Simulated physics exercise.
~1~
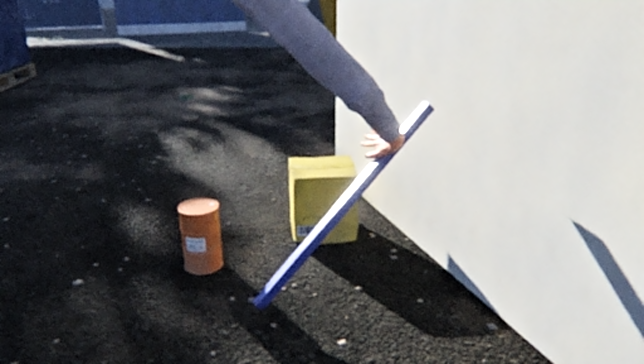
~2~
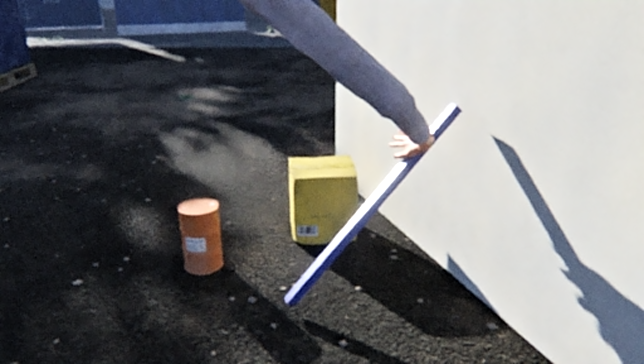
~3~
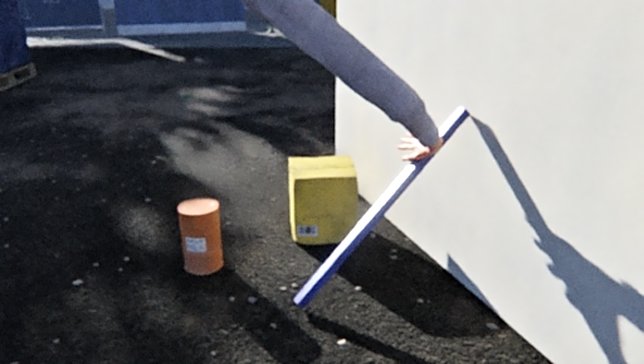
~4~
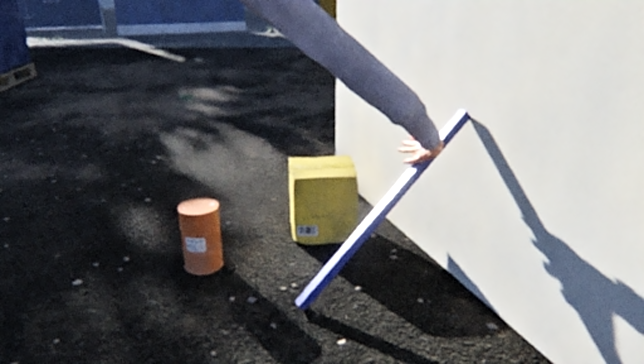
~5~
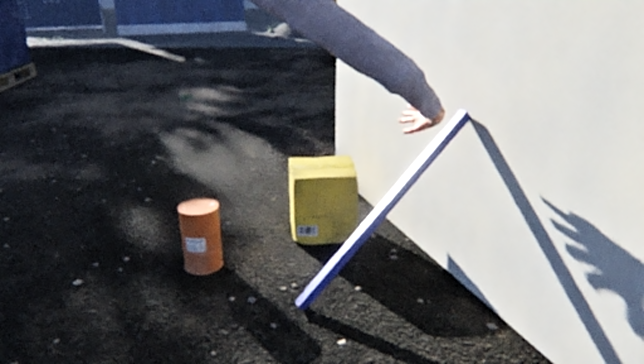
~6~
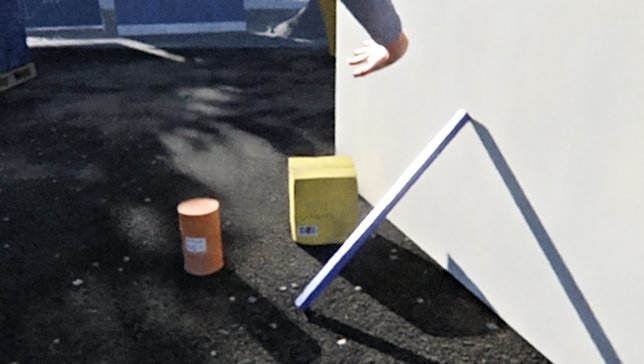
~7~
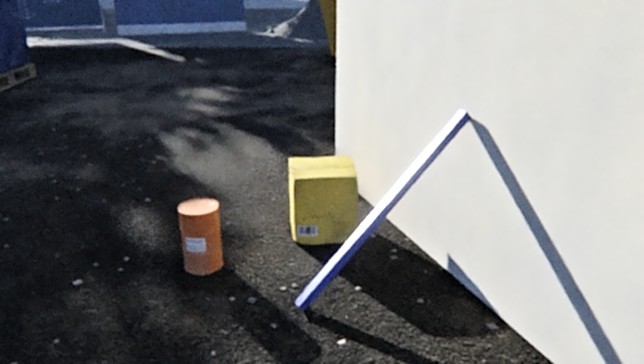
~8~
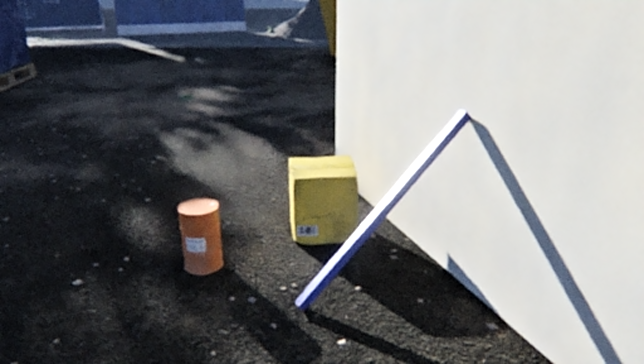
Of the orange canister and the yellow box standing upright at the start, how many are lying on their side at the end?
None of them are lying on their side. The orange canister and the yellow box both still stand upright where they were.
